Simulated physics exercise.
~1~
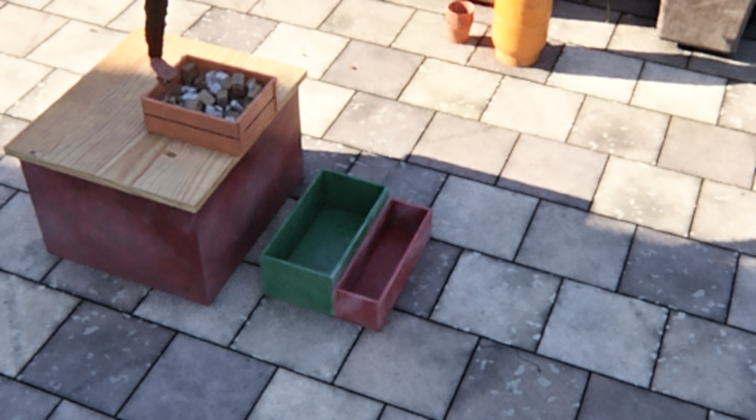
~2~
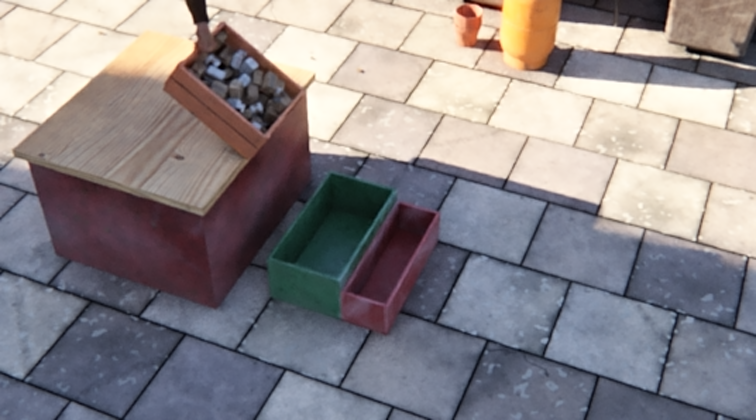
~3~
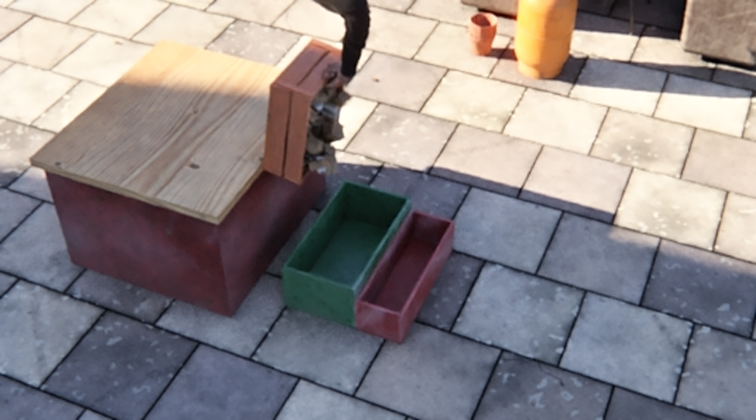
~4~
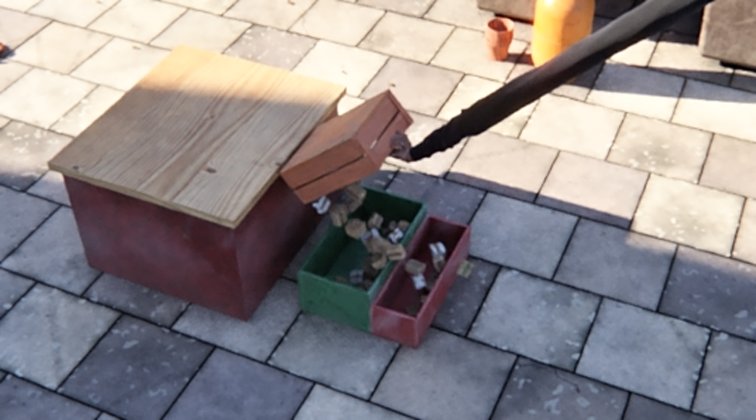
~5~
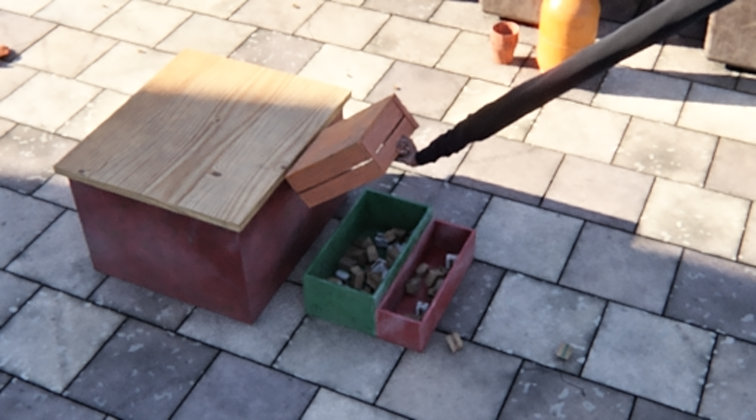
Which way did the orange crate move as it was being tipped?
The orange crate moved to the right, past the edge of the bench and towards the tubs.
A dark arm tipped an orange crate of little blocks over the right edge of a wooden-topped bench, spilling them into a green tub and a red one. Most ended up in the green tub, some in the red, and a couple on the paving beyond.
